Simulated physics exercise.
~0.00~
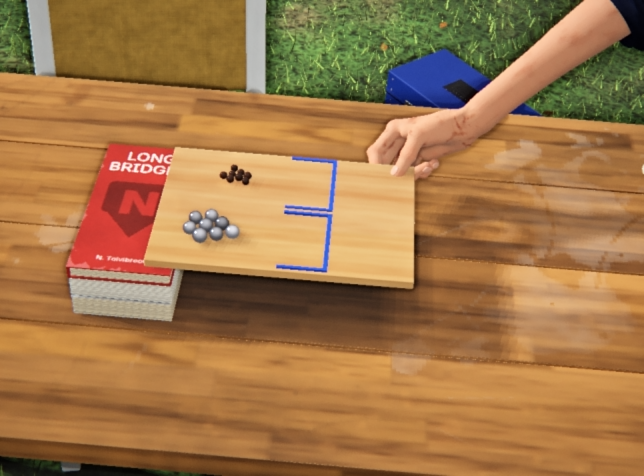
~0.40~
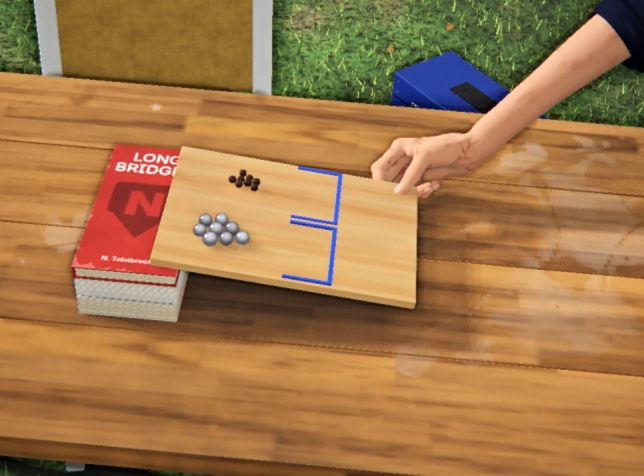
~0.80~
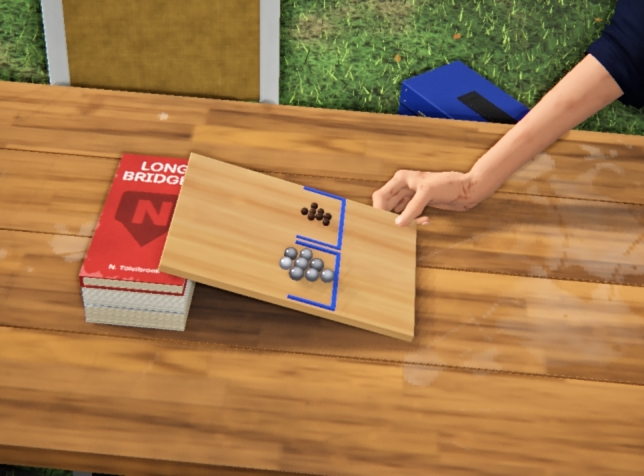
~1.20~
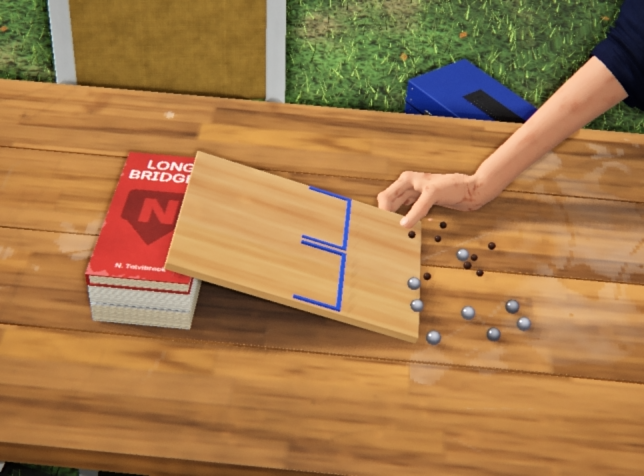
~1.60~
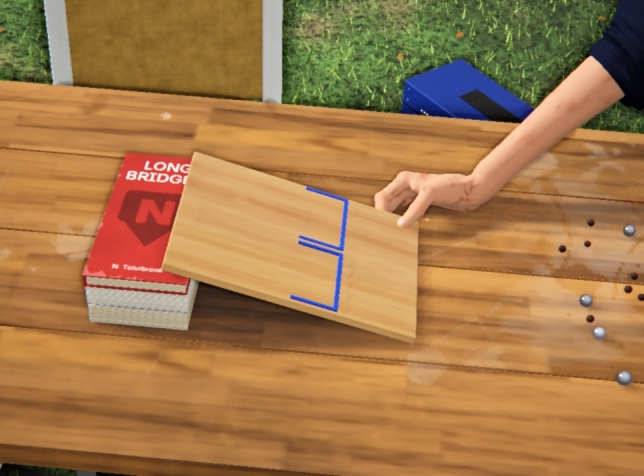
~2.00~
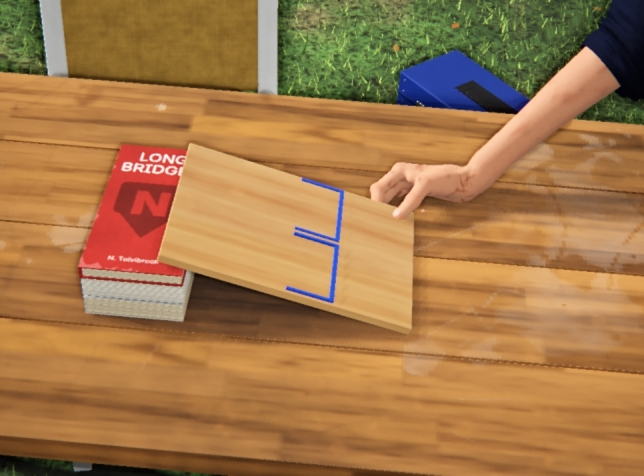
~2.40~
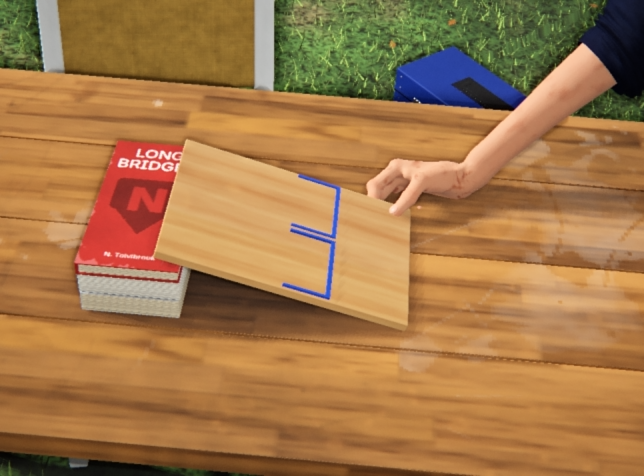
The video shows a hand lowering the right end of a wooden board propped on red-covered books, sending heaps of silver balls and small dark beads past two blue barriers and rightward across the table out of view, leaving the tilted board empty and still held.
